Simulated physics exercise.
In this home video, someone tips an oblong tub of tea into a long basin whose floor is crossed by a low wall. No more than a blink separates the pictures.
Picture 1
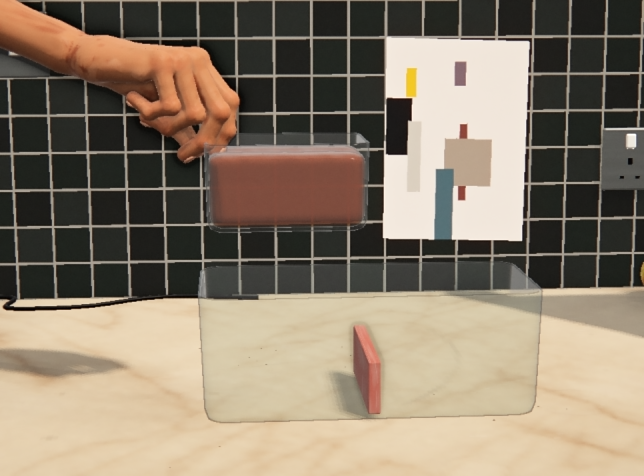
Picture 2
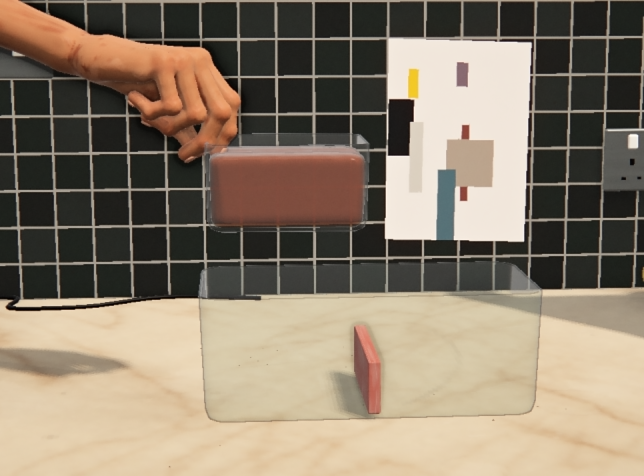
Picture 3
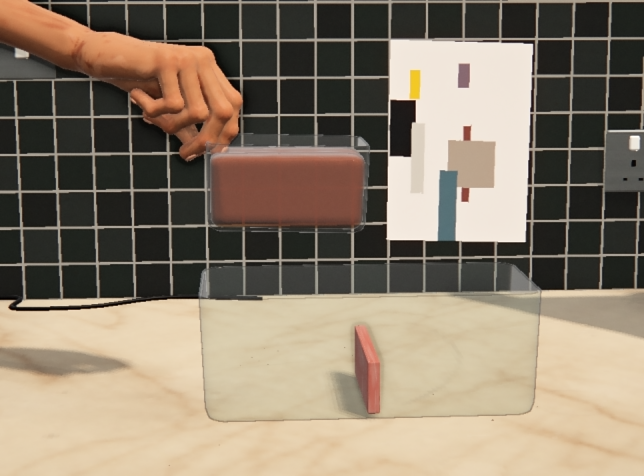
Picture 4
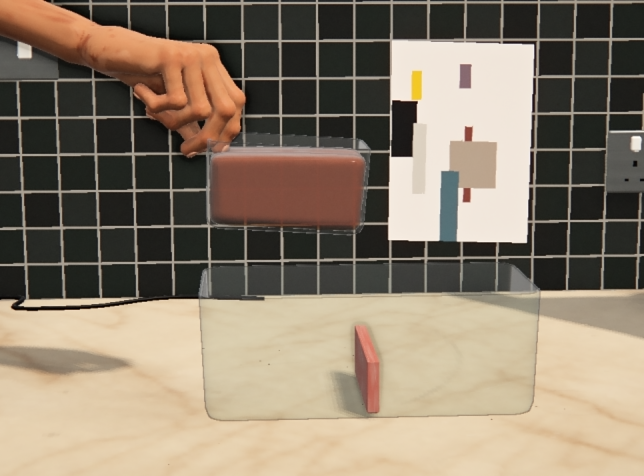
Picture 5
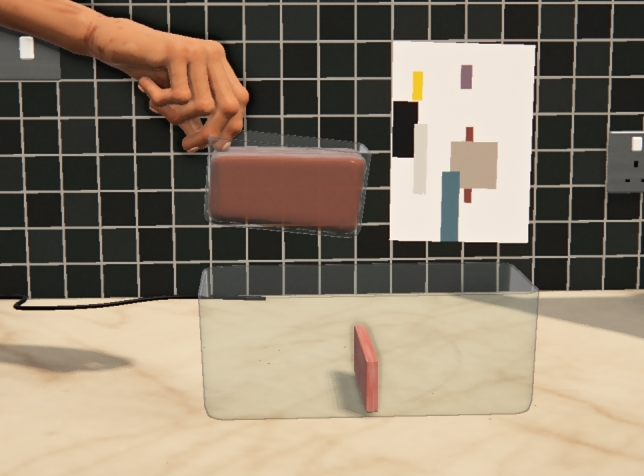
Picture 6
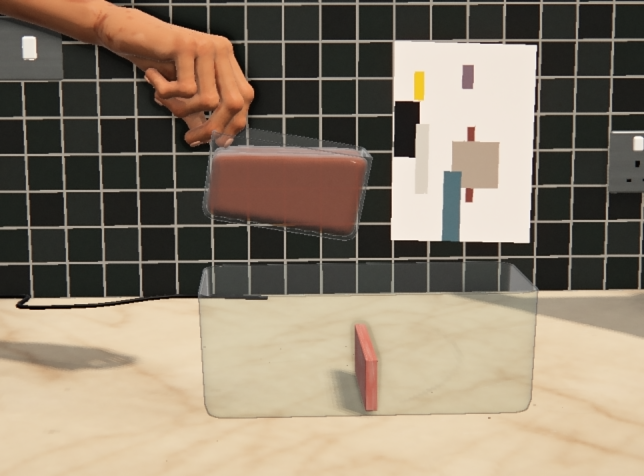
A tub of reddish-brown liquid tilts slightly down to the right beneath a hand.
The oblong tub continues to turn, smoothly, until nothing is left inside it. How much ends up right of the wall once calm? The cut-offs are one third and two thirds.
It falls above two thirds.
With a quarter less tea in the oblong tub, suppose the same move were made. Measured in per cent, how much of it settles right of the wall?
Some 90 parts in a hundred, give or take.
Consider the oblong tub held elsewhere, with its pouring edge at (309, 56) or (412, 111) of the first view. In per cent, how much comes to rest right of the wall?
It comes out at around 70 percent and then around 85 percent.
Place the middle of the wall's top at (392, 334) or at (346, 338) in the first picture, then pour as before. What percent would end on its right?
Result: 75 % first, 95 % second.
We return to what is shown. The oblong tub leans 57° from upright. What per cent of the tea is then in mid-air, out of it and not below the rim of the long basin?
Something close to 25 percent of it.
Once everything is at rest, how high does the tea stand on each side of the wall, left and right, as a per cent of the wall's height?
On the left it's around 10 per cent; on the right, 80 per cent.
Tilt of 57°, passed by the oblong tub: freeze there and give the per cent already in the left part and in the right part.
Left part 0 %; right part 15 %.
A moment on, the oblong tub is tipped part way and 60 per cent is still to pour, 0 is left of the wall and 16 right of it.
Next, the oblong tub is tipped on its side and 16 per cent is still to pour, 2 is left of the wall and 78 right of it.
Then the oblong tub is tipped on its side and 4 per cent is still to pour, 6 is left of the wall and 89 right of it.
Later the oblong tub is tipped on its side and 1 per cent is still to pour, 9 is left of the wall and 89 right of it.
In the end 10 per cent lies left of the wall, 90 right of it and 0 outside.
